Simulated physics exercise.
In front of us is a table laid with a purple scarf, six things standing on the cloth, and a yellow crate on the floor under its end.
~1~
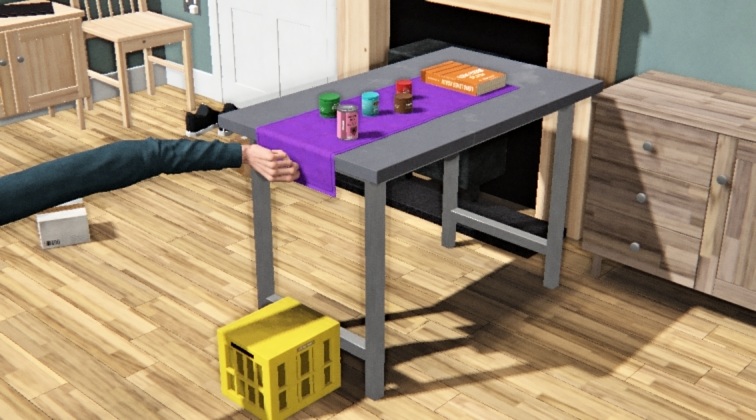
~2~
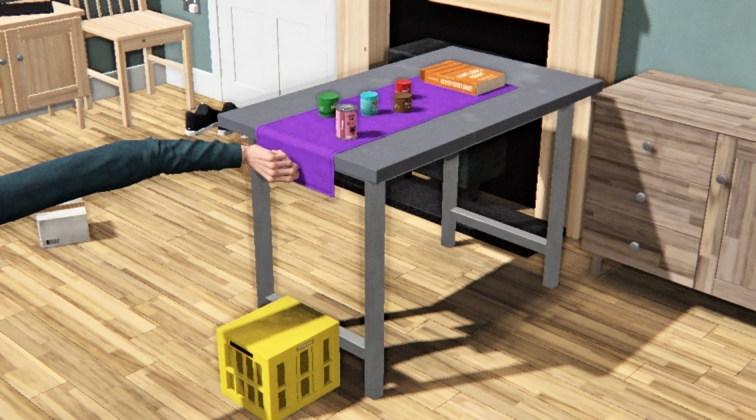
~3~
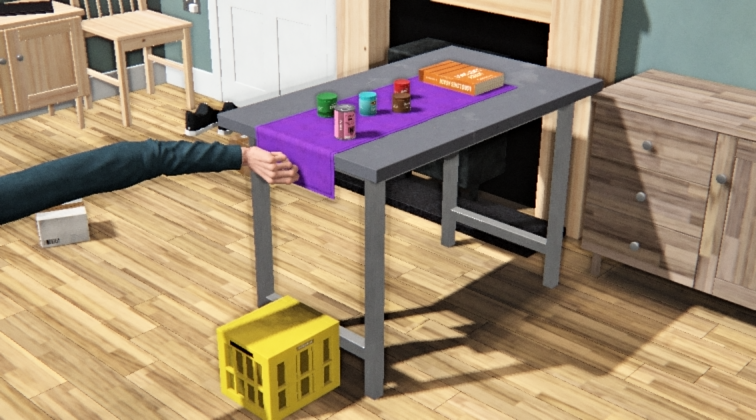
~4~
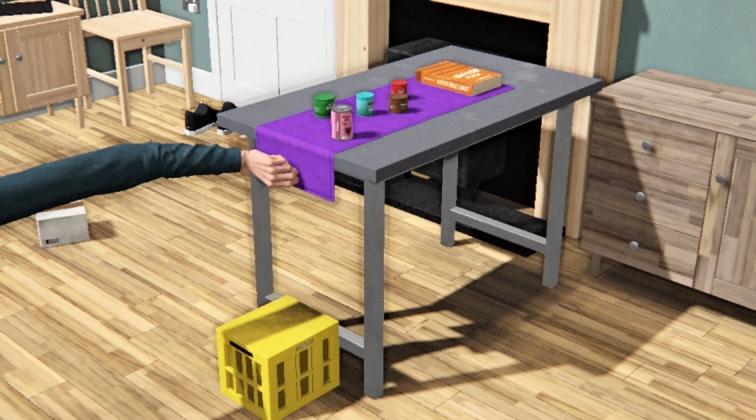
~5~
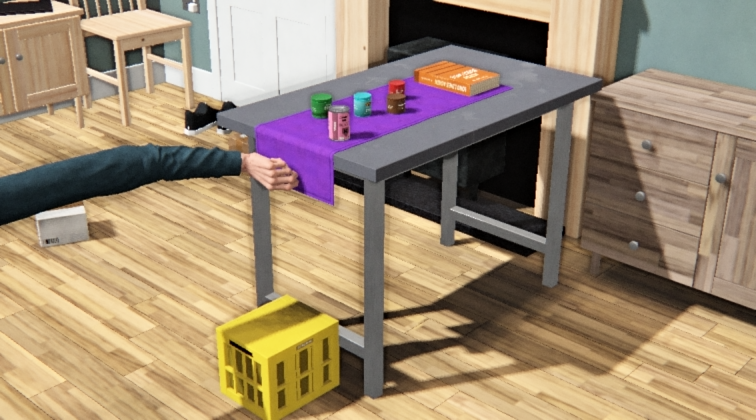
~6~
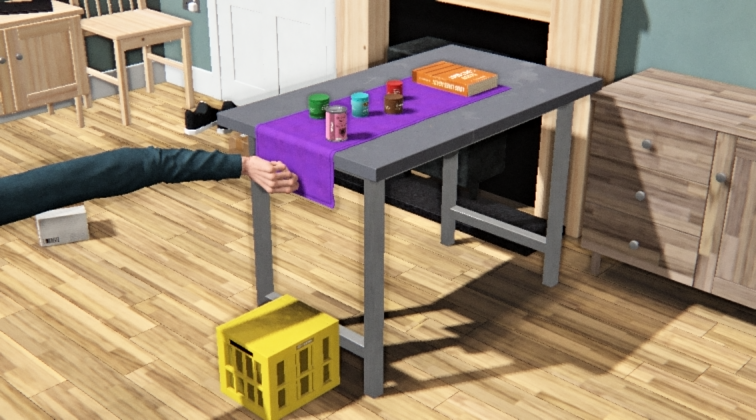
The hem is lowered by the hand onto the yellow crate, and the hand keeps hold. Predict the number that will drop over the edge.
Four will drop over.
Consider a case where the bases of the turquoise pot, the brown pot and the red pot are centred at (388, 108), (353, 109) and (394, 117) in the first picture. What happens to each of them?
So the turquoise pot leaves the top, the brown pot leaves the top, and the red pot leaves the top.
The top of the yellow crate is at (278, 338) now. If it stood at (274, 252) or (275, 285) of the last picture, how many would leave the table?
Over the edge: 1, then 2.
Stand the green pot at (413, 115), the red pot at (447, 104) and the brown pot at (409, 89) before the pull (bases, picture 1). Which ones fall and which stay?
Start with the green pot, which is lost; next the red pot, which is kept; last the brown pot, which is kept.
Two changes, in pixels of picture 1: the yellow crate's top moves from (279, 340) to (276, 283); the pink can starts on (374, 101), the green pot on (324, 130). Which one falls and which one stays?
Observed: Pink can remains seated; green pot departs.
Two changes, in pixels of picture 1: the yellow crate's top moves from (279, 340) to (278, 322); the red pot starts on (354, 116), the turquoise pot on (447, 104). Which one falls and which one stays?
Result: Red pot gone, turquoise pot still there.
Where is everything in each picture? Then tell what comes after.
In the first picture, hem (335, 197); pink can (347, 108); green pot (330, 96); turquoise pot (370, 95); brown pot (403, 95); red pot (404, 82); top of the crate (279, 340).
In the second picture, hem (334, 198); pink can (347, 107).
In the third picture, hem (334, 199); green pot (327, 96).
In the fourth picture, hem (335, 202); turquoise pot (365, 95); top of the crate (278, 339).
In the fifth picture, hem (334, 205); brown pot (396, 96).
In the sixth picture, hem (333, 208); pink can (336, 109); green pot (319, 97); turquoise pot (360, 95); brown pot (394, 96); red pot (395, 83).
A little later, hem near (295, 226); pink can gone.
Next, hem near (295, 276); pink can and green pot gone.
Later still, hem on the crate; pink can, green pot, turquoise pot and brown pot gone.
When it is over, hem on the crate; pink can, green pot, turquoise pot and brown pot gone. The count of fallen things is four.
